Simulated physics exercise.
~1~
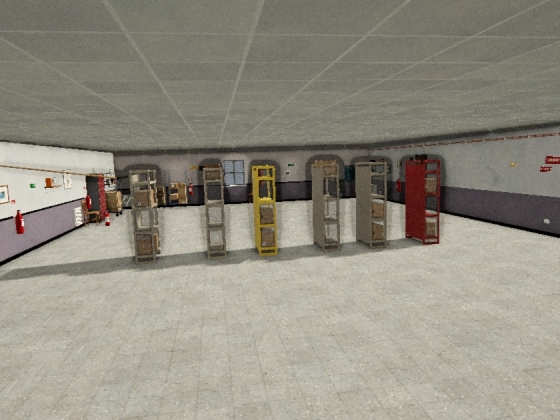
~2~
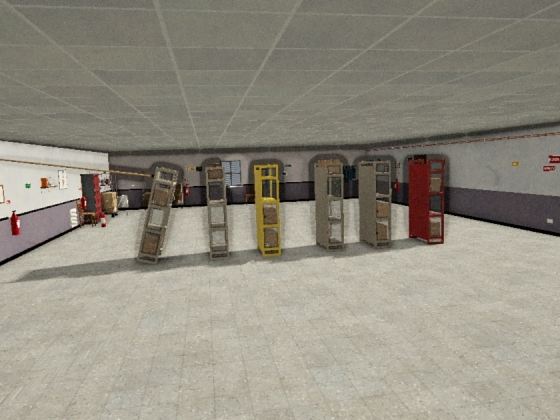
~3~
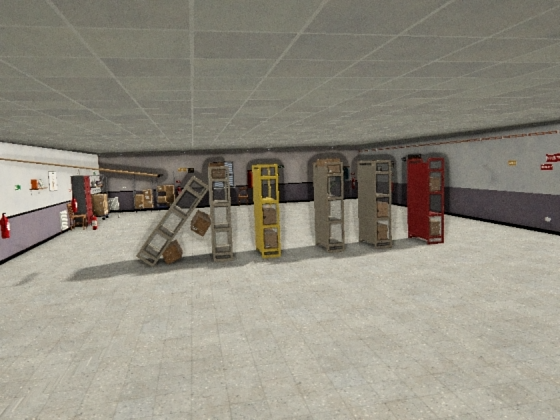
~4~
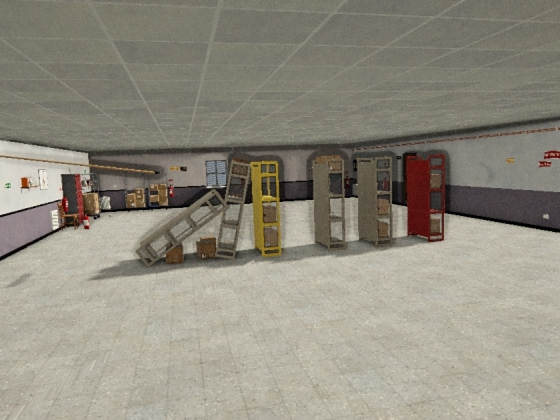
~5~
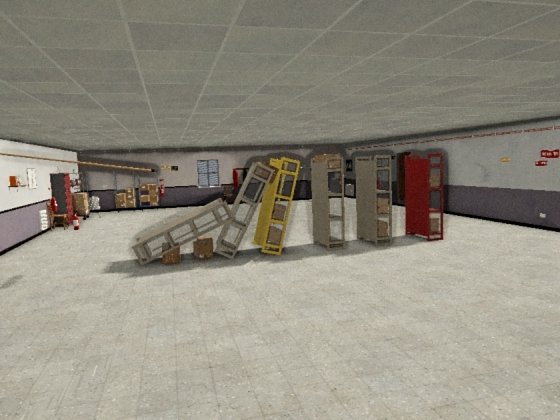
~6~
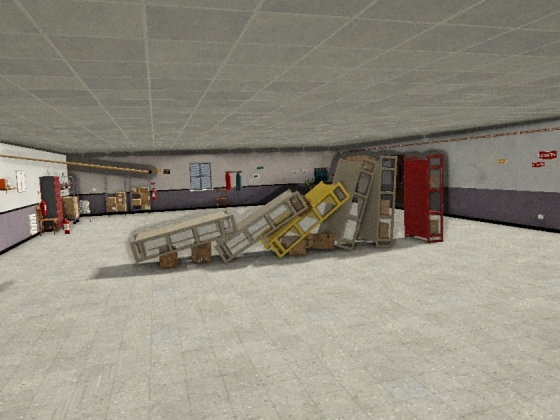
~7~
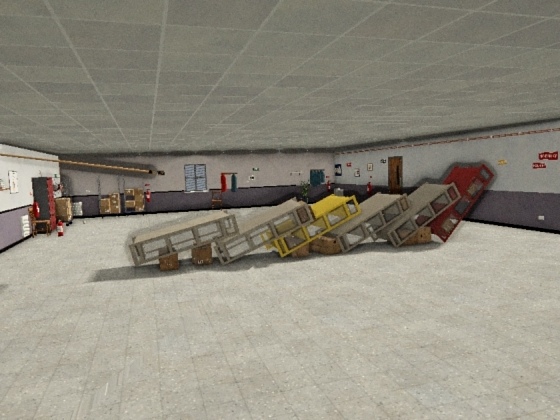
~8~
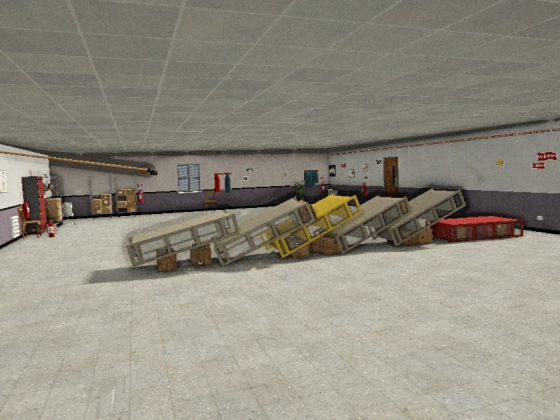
Storeroom with six shelving bays toppling left to right, cartons spilling, five ending propped aslant and the red one lying flat.
